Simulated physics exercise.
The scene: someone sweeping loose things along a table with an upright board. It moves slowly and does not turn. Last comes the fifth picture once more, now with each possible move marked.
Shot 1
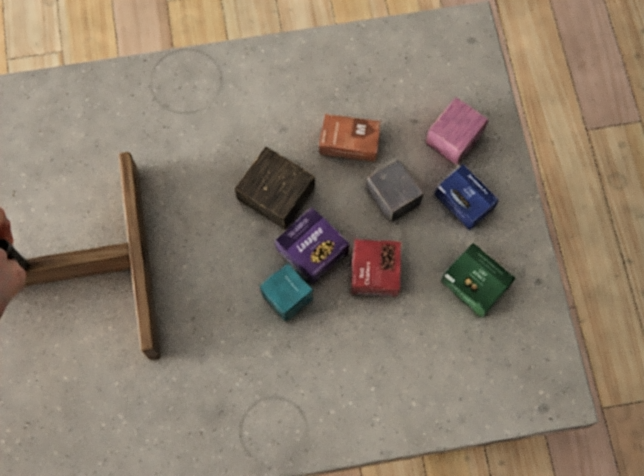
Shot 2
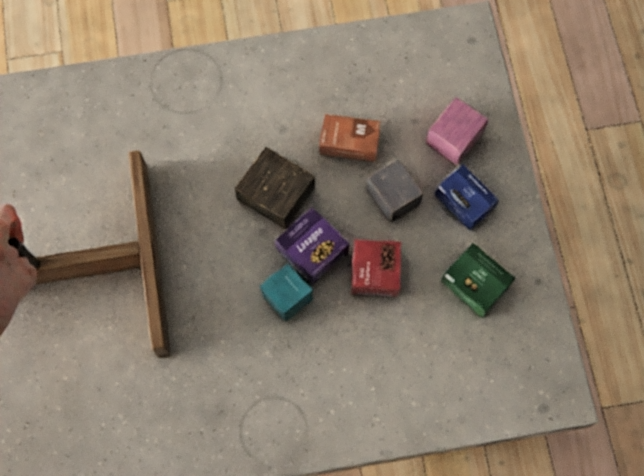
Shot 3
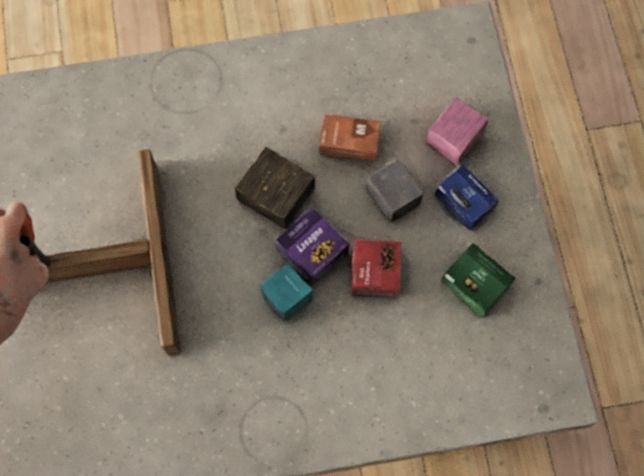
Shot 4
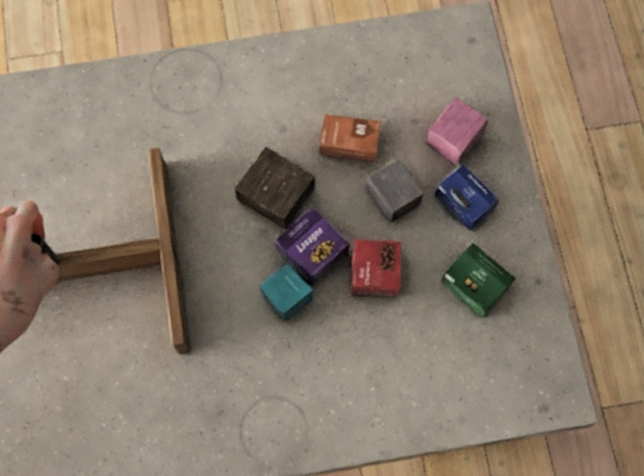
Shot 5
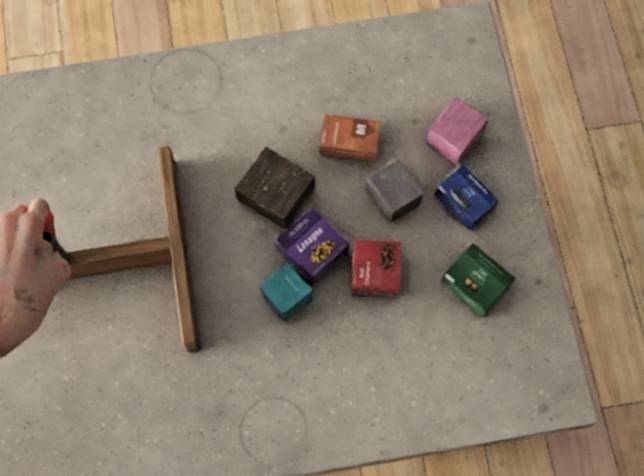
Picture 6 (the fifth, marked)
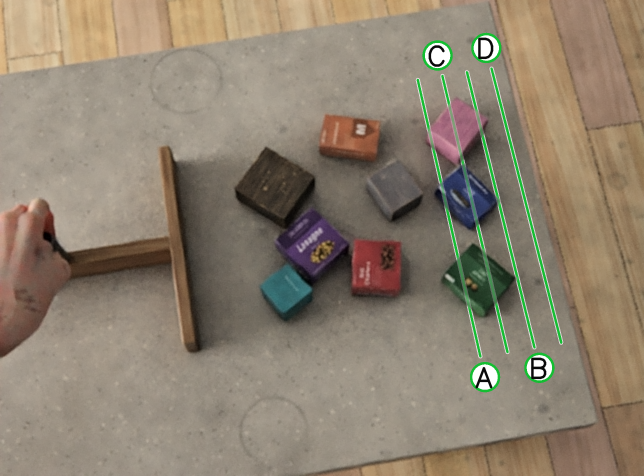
A wooden T-shaped board held by a hand at the left edge stands on a speckled grey tabletop, seen from above, with a plank floor around it. To its right sit scattered small boxes and packets: a dark block, purple, turquoise and red ones nearer, with orange, grey, pink, blue and green beyond. The hand slowly pushes the board rightward without turning it, while the boxes and view stay still.
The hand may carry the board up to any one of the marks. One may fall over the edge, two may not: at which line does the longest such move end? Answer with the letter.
A.
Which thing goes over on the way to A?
It is the blue packet.
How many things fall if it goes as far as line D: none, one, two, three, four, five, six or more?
In all, six or more.
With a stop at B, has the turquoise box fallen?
No.
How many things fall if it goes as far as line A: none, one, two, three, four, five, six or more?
By then, one.
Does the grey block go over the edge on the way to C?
Yes.
On the marked copy, A at (448, 212); B at (499, 203); C at (473, 207); D at (525, 199).
With A. Early on, board (275, 225); turquoise box (320, 292); red box (383, 268).
Further on, board (374, 209); blue packet (498, 211); green packet (507, 290).
At the end, board (447, 197); blue packet over the edge; pink block (507, 113); one fallen.
As for the rest, B drops four; C drops three; D drops seven.
